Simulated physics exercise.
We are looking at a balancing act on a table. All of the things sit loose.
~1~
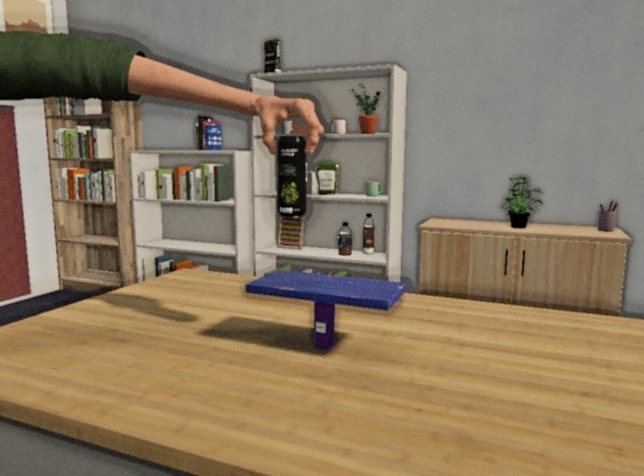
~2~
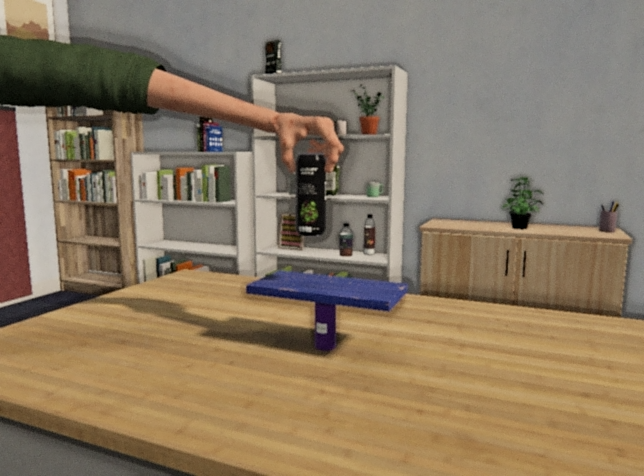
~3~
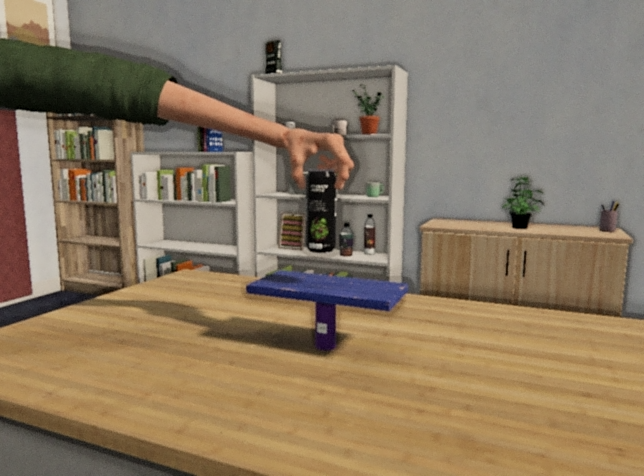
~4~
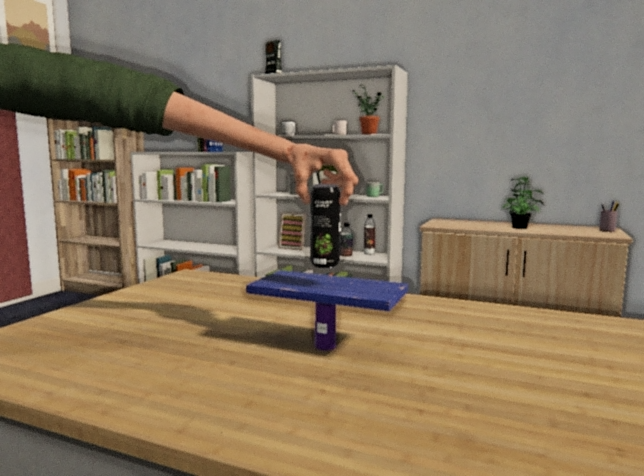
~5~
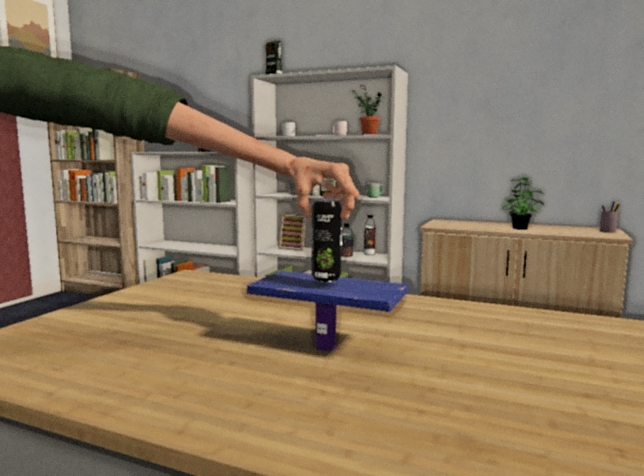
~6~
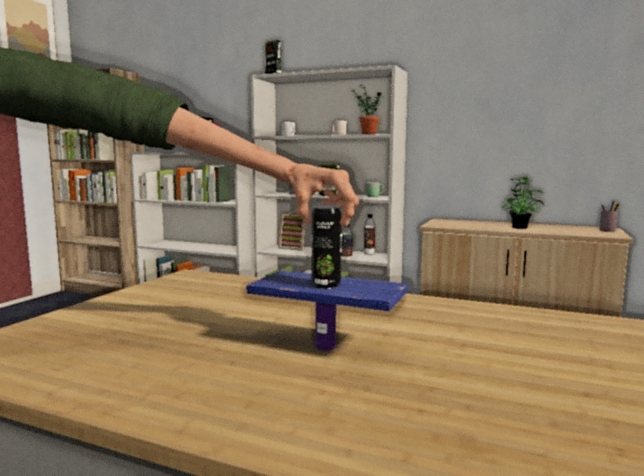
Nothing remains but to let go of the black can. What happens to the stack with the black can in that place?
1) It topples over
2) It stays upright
The answer is 2.
Then, 0.70 s on from there, no change.
Then, 1.70 s on from there, black can resting near (326, 247).
In the end, all 3 unmoved. At the end, from the last picture's camera, black can near (326, 247). The stack stays up.
